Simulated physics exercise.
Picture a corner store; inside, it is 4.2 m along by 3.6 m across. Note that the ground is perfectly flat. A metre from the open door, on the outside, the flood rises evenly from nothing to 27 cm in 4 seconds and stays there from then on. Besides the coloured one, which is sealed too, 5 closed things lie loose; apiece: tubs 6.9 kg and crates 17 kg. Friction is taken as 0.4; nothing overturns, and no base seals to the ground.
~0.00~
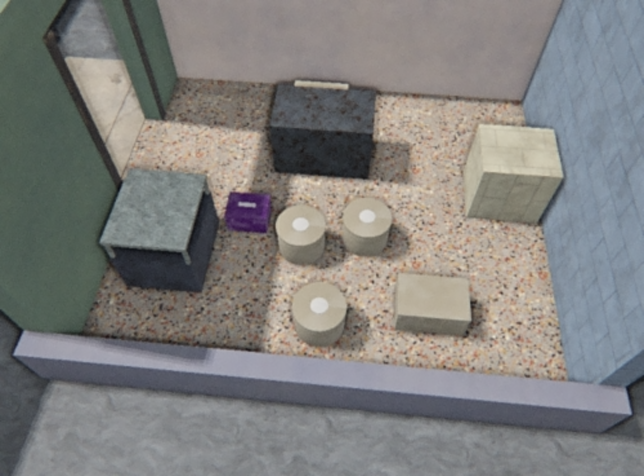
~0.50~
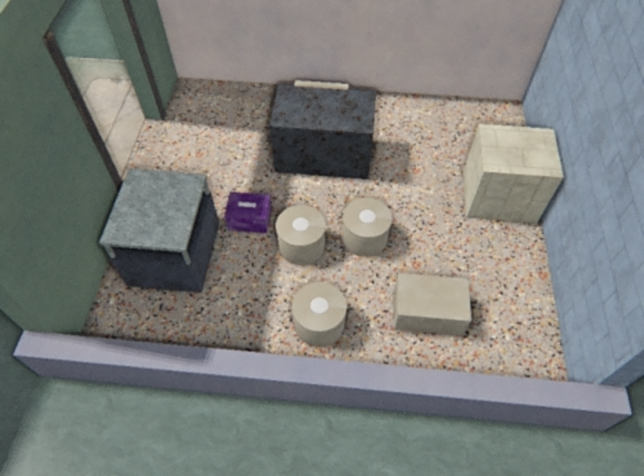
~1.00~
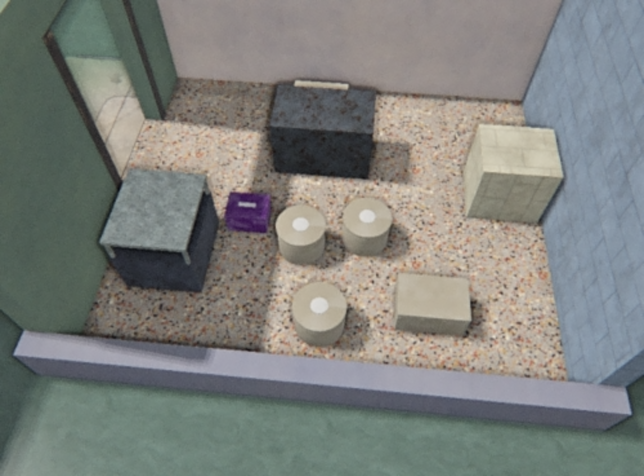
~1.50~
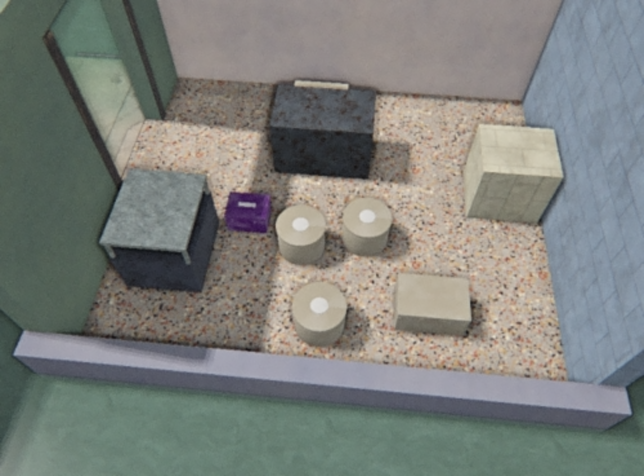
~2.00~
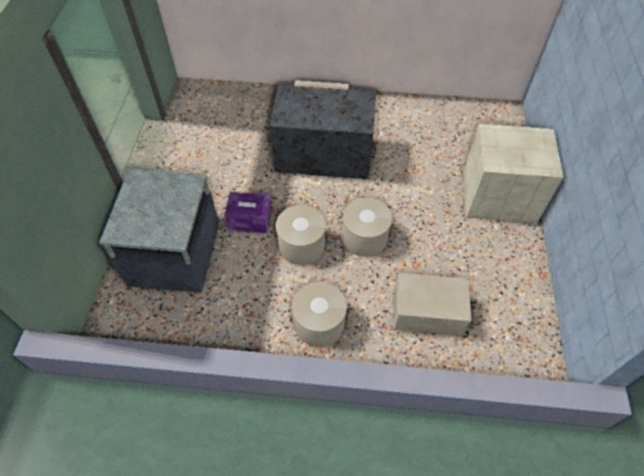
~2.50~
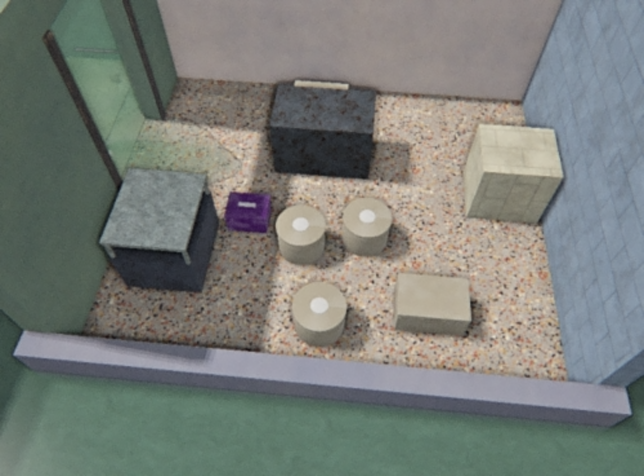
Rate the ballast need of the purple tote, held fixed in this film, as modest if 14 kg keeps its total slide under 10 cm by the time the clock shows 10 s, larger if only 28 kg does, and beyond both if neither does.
Ballast need: Beyond both.
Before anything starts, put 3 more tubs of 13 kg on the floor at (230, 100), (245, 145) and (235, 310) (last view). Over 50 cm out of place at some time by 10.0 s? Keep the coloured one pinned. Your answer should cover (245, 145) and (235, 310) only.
First one: Beyond the limit; second one: Inside the limit.
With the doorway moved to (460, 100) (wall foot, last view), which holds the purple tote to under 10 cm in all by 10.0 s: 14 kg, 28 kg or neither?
If so, then only the second option works.
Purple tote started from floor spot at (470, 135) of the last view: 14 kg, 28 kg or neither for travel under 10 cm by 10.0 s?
Well, must use the heavier.
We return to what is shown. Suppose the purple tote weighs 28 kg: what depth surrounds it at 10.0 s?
Depth: Approx. 14 cm.
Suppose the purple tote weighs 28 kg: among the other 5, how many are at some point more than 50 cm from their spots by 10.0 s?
I count 4.
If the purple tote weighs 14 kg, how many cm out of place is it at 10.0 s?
It would be some 100 cm from its spot.
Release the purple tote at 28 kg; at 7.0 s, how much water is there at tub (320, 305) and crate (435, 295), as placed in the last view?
Around 3 cm and 3 cm.
After 3.5 s the purple tote would be 0 cm from its start with 14 kg and 0 cm from its start with 28 kg; 4 cm of water round it then.
After 4.5 s the purple tote would be 17 cm from its start with 14 kg and 0 cm from its start with 28 kg; 7 cm of water round it then.
After 7.0 s the purple tote would be 82 cm from its start with 14 kg and 19 cm from its start with 28 kg; 8 cm of water round it then.
After 10.0 s the purple tote would be 107 cm from its start with 14 kg and 29 cm from its start with 28 kg; 14 cm of water round it then.
